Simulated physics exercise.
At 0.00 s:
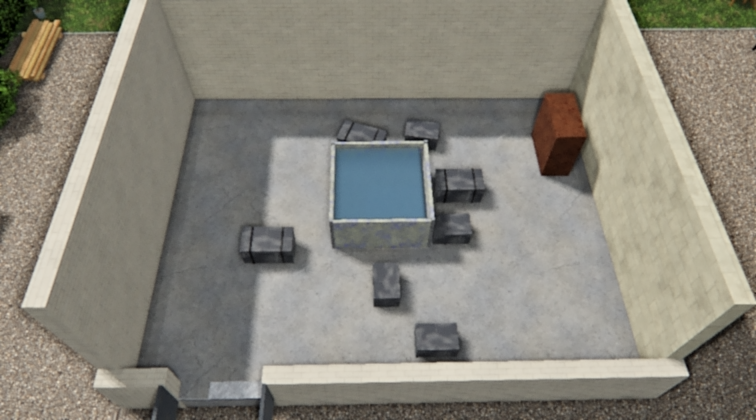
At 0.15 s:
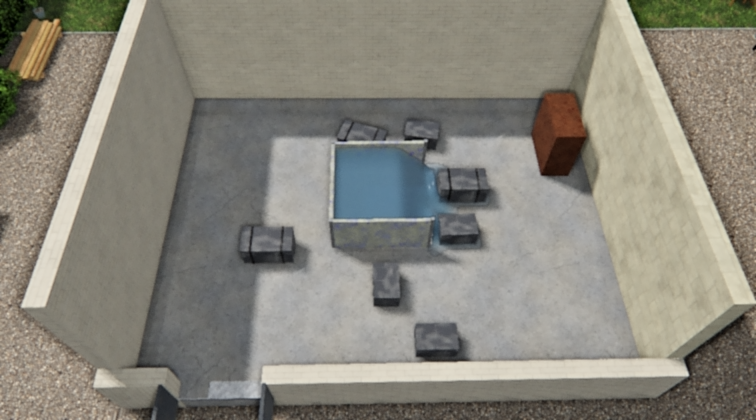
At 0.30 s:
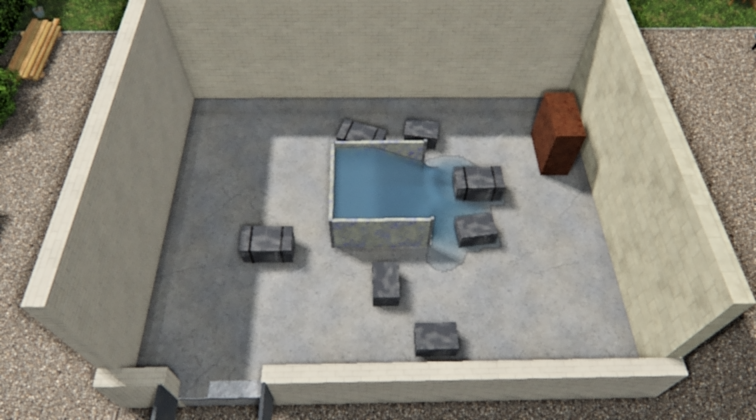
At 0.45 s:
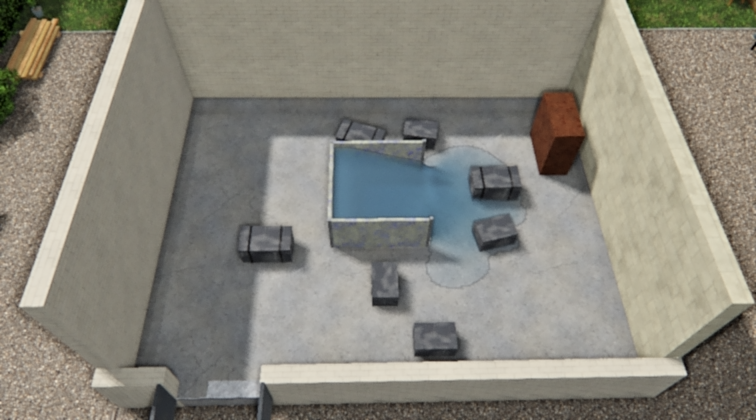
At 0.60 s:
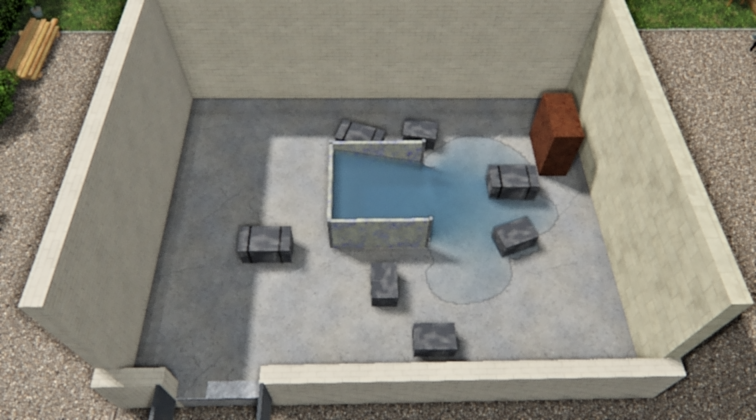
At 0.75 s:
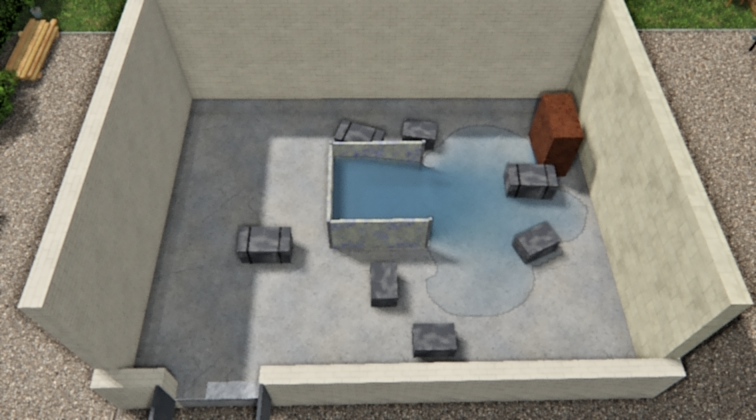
Water pours from the tank's open right side, pushing a trunk and a crate rightward.
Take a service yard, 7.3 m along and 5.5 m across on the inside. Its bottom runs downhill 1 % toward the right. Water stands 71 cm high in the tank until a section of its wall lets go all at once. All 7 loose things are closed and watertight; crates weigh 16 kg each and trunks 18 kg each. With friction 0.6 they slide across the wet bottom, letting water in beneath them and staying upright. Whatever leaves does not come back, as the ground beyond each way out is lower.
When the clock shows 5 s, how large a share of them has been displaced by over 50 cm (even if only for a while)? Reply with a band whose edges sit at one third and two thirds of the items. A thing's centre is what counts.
Band: One third to two thirds.
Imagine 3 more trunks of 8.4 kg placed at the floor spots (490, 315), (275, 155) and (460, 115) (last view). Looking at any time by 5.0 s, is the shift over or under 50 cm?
Beyond it, within it, beyond it.
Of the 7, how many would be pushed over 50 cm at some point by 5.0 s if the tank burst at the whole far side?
In that case the number is 2.
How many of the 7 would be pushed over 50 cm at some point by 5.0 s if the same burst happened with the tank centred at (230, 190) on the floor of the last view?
Count: 5.
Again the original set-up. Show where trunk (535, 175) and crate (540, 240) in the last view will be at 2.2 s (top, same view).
Estimated pixels: (573, 169) and (627, 341).
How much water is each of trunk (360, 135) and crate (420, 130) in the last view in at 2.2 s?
Around 0 cm and 0 cm.
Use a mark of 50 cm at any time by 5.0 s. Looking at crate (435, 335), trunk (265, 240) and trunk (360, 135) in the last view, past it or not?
One by one: Above the line; below the line; below the line.
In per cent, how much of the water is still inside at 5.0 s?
Roughly 100 percent.
After 1.1 s 2 of 7 are over 50 cm from their spots; 1 afloat.
After 2.2 s 2 of 7 are over 50 cm from their spots; 2 afloat.
After 3.5 s 2 of 7 are over 50 cm from their spots; 1 afloat.
After 5.0 s 3 of 7 are over 50 cm from their spots, and 3 have been at some point; 1 afloat.
